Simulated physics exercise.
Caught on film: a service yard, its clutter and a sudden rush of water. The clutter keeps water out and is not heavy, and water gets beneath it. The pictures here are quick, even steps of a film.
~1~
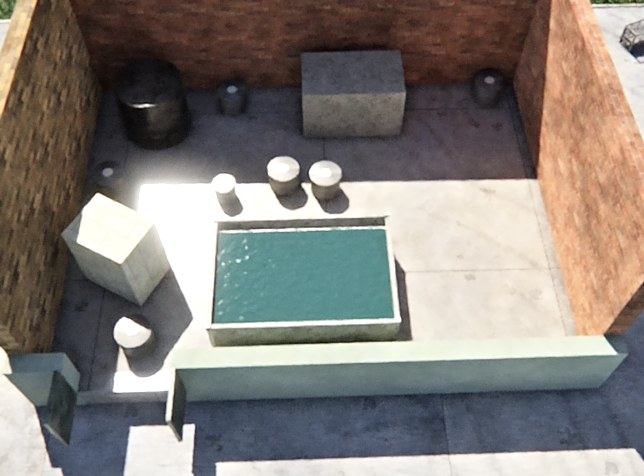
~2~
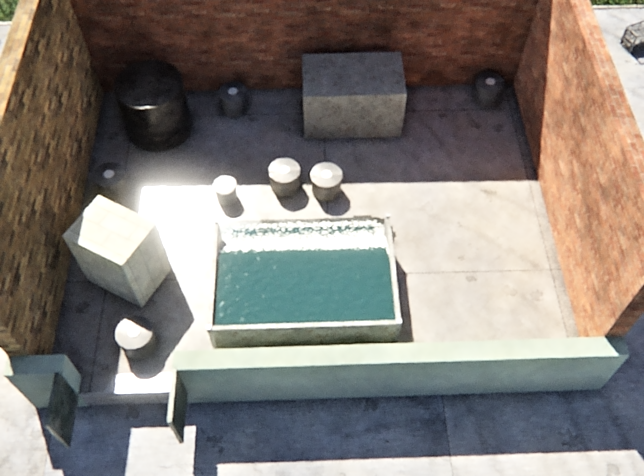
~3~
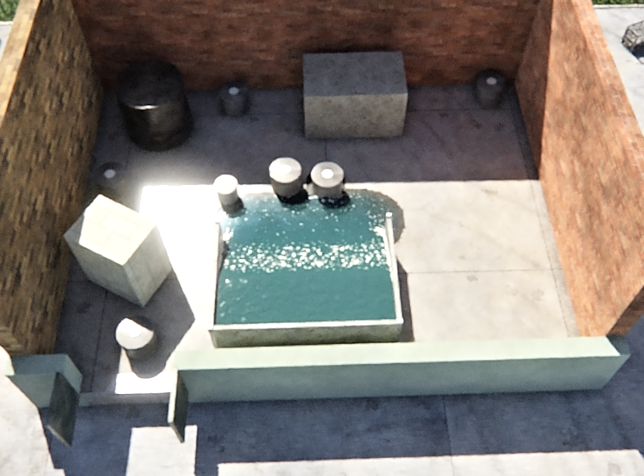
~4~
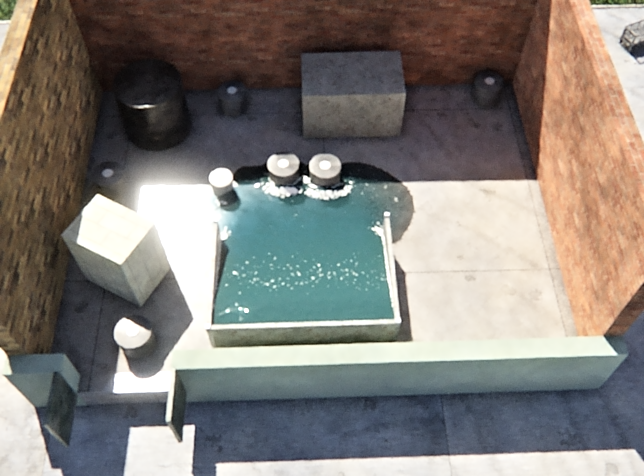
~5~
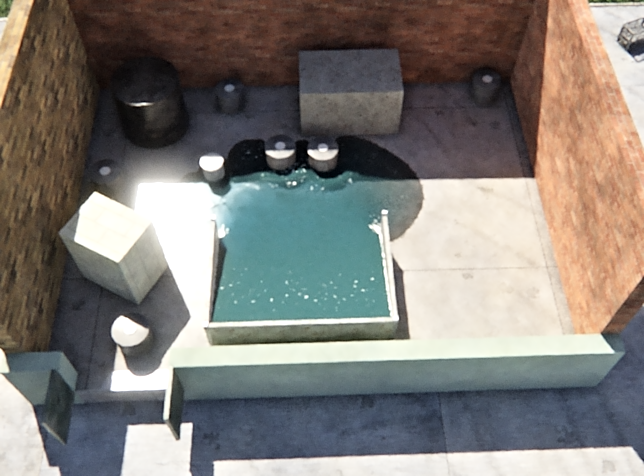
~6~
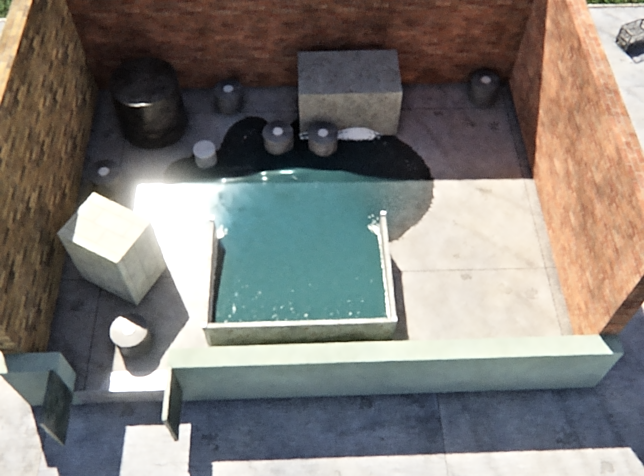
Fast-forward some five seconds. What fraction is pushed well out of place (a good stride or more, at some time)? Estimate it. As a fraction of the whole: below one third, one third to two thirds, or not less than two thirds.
The portion moved well away reaches the top third.
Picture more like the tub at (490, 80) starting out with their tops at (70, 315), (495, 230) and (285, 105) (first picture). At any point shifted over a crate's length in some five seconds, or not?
Per listing: Largely stays, largely stays, cleared out.
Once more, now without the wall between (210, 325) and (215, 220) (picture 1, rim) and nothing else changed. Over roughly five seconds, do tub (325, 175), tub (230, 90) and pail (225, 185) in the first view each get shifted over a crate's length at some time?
Here is how they go, in order: Fails to go that far, dislodged that far, and fails to go that far.
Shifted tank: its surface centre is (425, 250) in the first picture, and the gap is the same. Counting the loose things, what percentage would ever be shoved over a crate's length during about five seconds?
90 %, roughly.
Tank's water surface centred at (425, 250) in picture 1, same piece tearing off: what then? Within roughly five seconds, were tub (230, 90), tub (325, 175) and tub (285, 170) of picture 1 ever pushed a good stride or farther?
Object by object: Over the mark, over the mark, over the mark.
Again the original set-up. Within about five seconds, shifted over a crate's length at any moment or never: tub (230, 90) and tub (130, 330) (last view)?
At least that much, shy of that.
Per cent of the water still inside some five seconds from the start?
About 100 percent.
A moment on, 3 of 7 are well off their spots; 1 afloat.
Next, 4 of 7 are well off their spots; 5 afloat.
Later, 4 of 7 are well off their spots; 4 afloat.
In the end, 6 of 7 are well off their spots, and 6 have been at some point; 5 afloat.
